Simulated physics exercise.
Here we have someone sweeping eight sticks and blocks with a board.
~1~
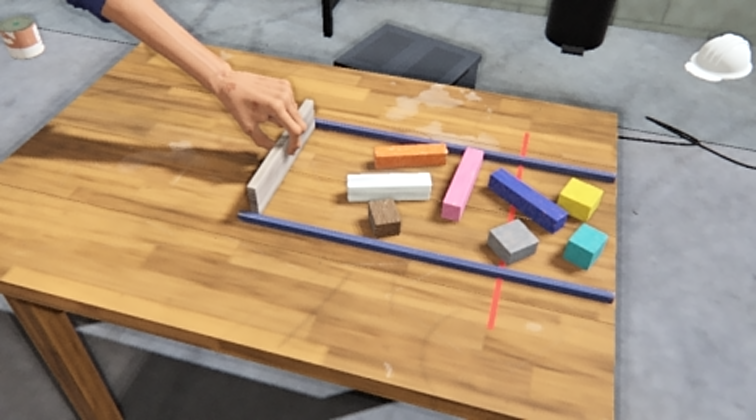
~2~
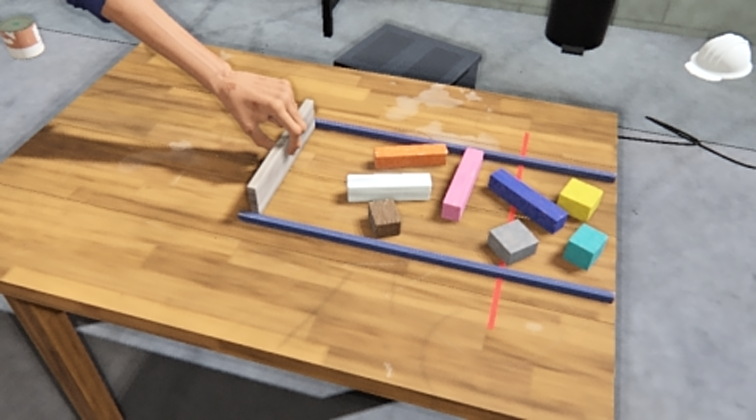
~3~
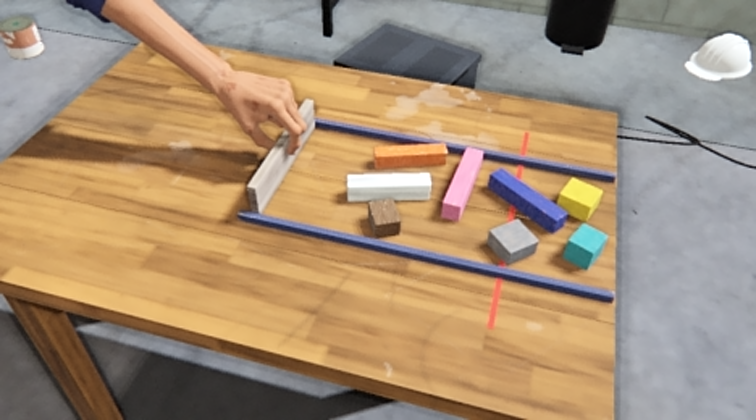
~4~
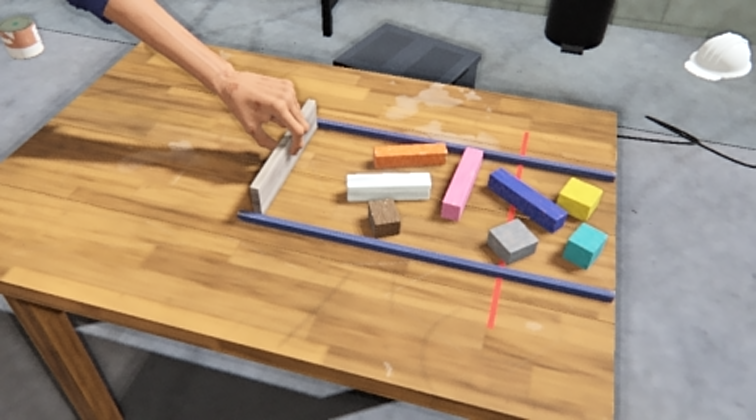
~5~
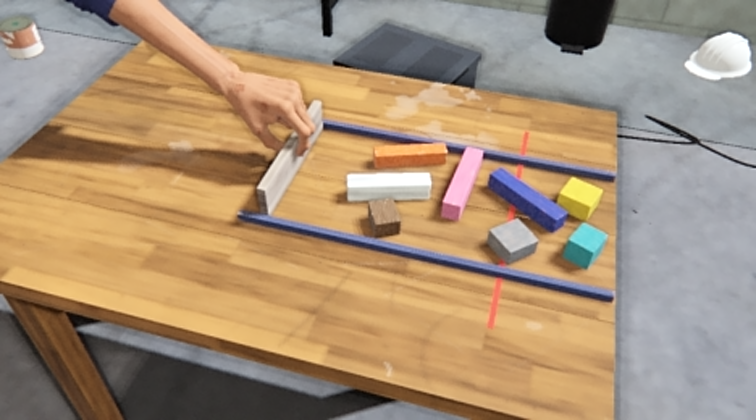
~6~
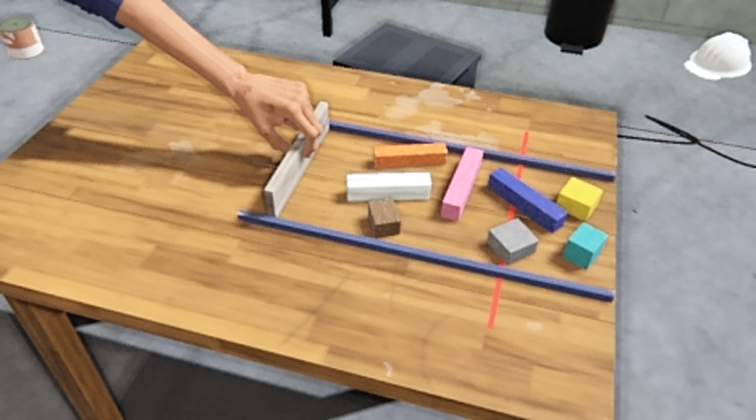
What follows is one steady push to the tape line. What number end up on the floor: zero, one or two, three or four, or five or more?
As it turns out, the number that fall off is one or two.
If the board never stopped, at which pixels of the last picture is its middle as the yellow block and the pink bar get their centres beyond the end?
About (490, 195), and (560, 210) for the other.
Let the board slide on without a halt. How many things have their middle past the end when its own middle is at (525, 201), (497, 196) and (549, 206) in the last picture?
The counts: 1, 1 and 3.
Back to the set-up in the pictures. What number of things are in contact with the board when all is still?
In contact: 3.
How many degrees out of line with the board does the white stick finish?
Near 35 degrees.
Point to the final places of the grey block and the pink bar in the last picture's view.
The grey block at (559, 251), the pink bar at (585, 201).
Early on, none off yet; turquoise block at rest near (585, 246); yellow block at rest near (579, 199); blue bar at rest near (526, 199).
A while later, none off yet; turquoise block at rest near (585, 246); yellow block at rest near (581, 199); blue bar travelled a little near (552, 203).
Further along, none off yet; turquoise block at rest near (586, 249); yellow block travelled about its own width near (612, 203); blue bar travelled about its own width near (582, 205).
Finally, the number that fall off is one or two; lost, yellow block.
